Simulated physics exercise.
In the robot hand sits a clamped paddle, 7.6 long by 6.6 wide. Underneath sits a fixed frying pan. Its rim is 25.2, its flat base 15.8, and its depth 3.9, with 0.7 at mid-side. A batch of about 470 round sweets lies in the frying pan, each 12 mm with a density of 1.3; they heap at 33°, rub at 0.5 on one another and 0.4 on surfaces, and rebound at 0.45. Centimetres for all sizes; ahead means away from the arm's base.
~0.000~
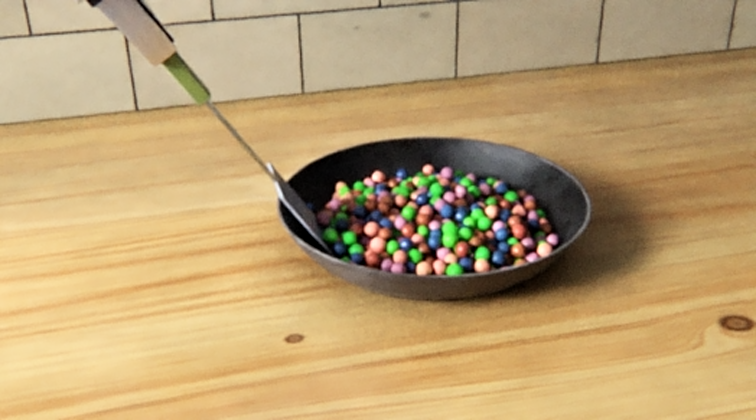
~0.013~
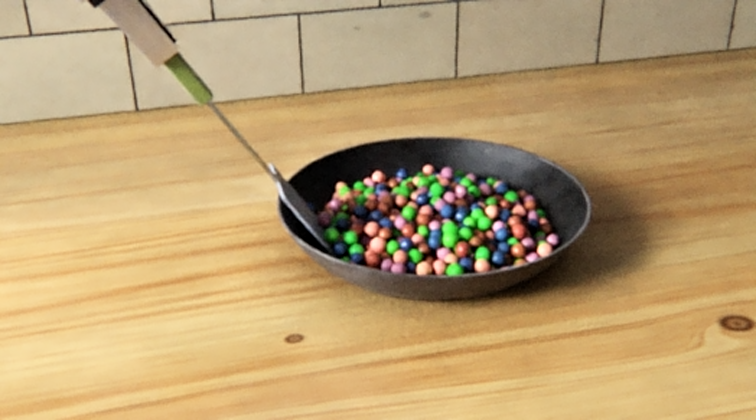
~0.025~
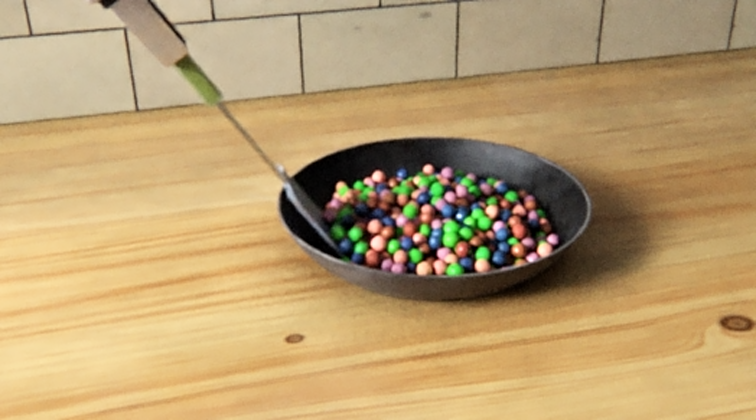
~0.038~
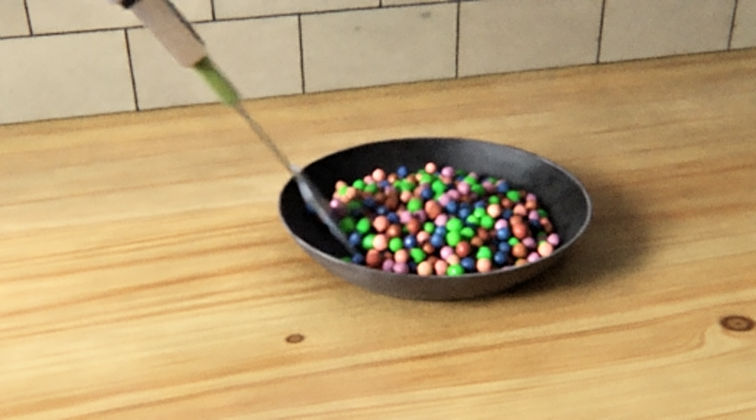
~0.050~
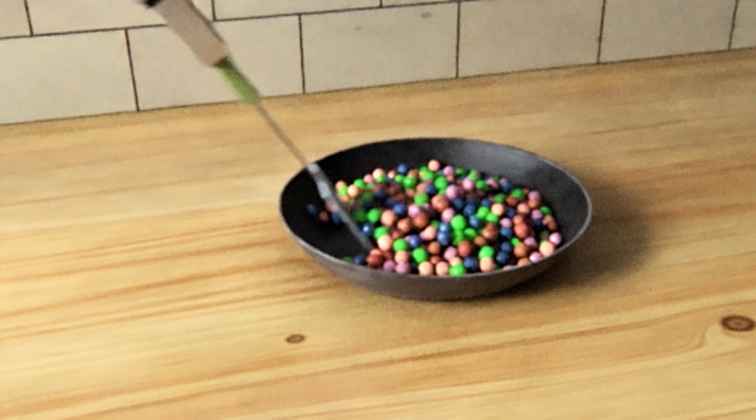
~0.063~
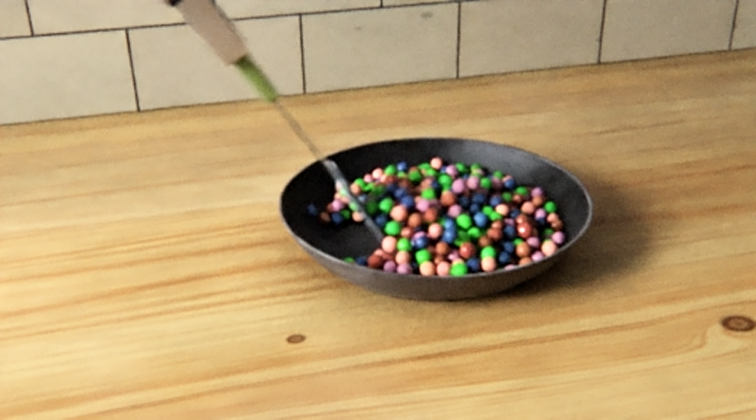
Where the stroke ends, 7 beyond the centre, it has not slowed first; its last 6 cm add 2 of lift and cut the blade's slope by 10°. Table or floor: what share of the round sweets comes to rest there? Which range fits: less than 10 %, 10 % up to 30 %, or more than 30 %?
The range that fits is 10 % up to 30 %.
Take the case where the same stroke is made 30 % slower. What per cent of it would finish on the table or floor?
Estimate: Near 10 %.
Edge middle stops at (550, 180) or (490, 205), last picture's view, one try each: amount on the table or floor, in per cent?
Roughly 30 and 5 per cent.
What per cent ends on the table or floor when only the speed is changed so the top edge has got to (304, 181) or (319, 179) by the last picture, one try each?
That comes to about 0 and about 10 percent, in that order.
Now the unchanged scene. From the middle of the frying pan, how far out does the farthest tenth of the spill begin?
Some 40 cm from the centre.
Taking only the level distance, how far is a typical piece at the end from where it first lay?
Somewhere about 4 centimetres, I'd say.
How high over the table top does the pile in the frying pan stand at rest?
It reaches about 5.0 cm.
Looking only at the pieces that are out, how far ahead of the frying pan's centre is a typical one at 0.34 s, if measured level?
Around 18 centimetres ahead.
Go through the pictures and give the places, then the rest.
Paddle top edge at (275, 180), sloping 57°; upper third of the load around (435, 216), from x 310 to 555, top at y 170; 467 in the frying pan, in the first picture.
Paddle top edge at (276, 180), sloping 57°; upper third of the load around (436, 216), from x 310 to 555, top at y 170, in the second picture.
Paddle top edge at (285, 181), sloping 57°; upper third of the load around (431, 217), from x 310 to 555, top at y 170, in the third picture.
Paddle top edge at (301, 181), sloping 57°; upper third of the load around (427, 214), from x 310 to 555, top at y 170, in the fourth picture.
Paddle top edge at (319, 179), sloping 57°; upper third of the load around (434, 210), from x 310 to 555, top at y 165, in the fifth picture.
Paddle top edge at (337, 177), sloping 57°; upper third of the load around (442, 205), from x 310 to 560, top at y 165; 467 in the frying pan, in the sixth picture.
By 0.09 s, sloping 57°, highest piece 6 above the table; 467 in the frying pan.
By 0.13 s, sloping 54°, highest piece 7 above the table; 467 in the frying pan.
By 0.34 s, sloping 47°, highest piece 7 above the table; 387 in the frying pan, 76 on the table or floor, 4 on the blade or in flight.
By 1.39 s, sloping 47°, highest piece 5 above the table; 387 in the frying pan, 80 on the table or floor.
Final count, 387 in the frying pan, 80 on the table or floor. That is 17 % on the table or floor.
